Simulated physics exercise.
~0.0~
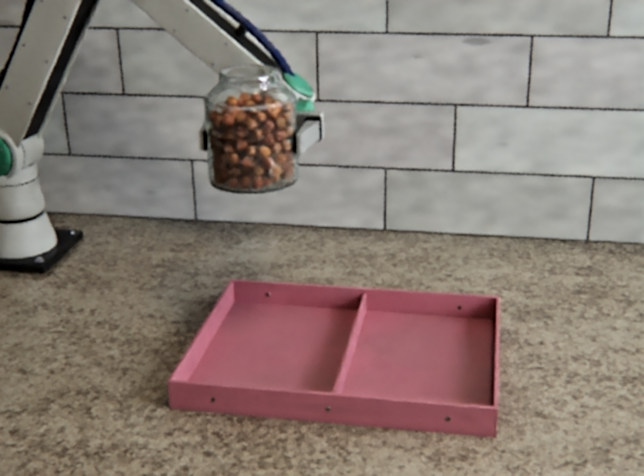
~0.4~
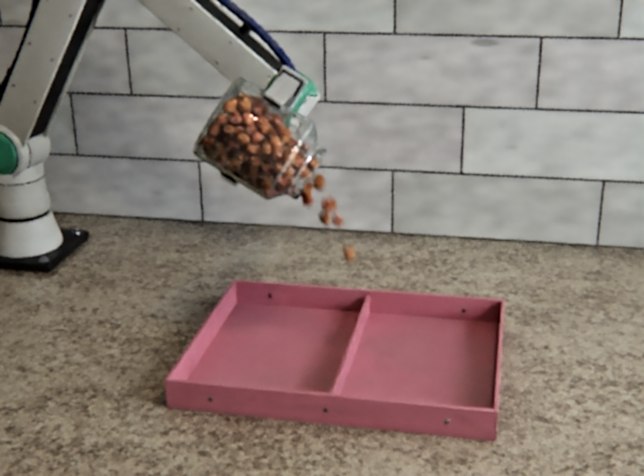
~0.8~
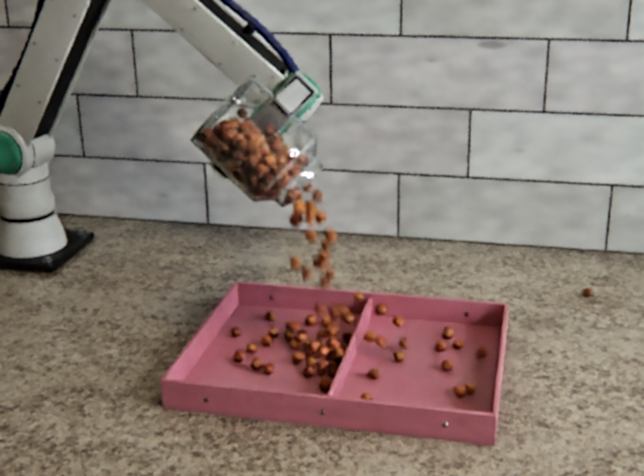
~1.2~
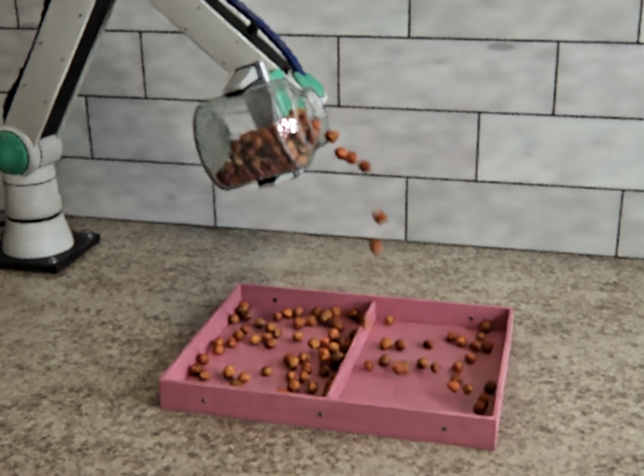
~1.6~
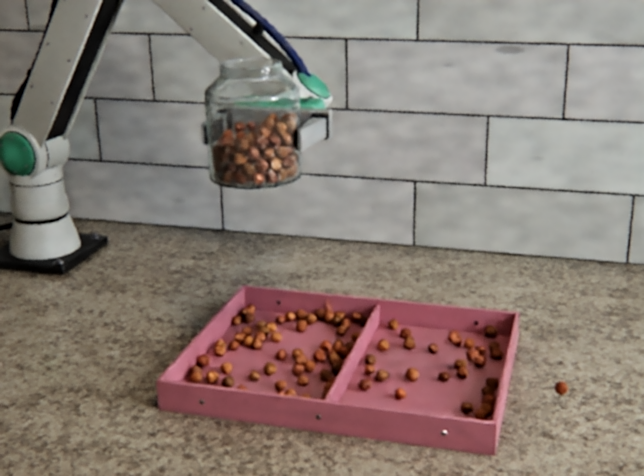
A robotic arm tipped a glass jar of hazelnuts over a pink divided tray, spilling many into both sections and a stray onto the counter, then turned the jar upright again with about half the nuts still inside.
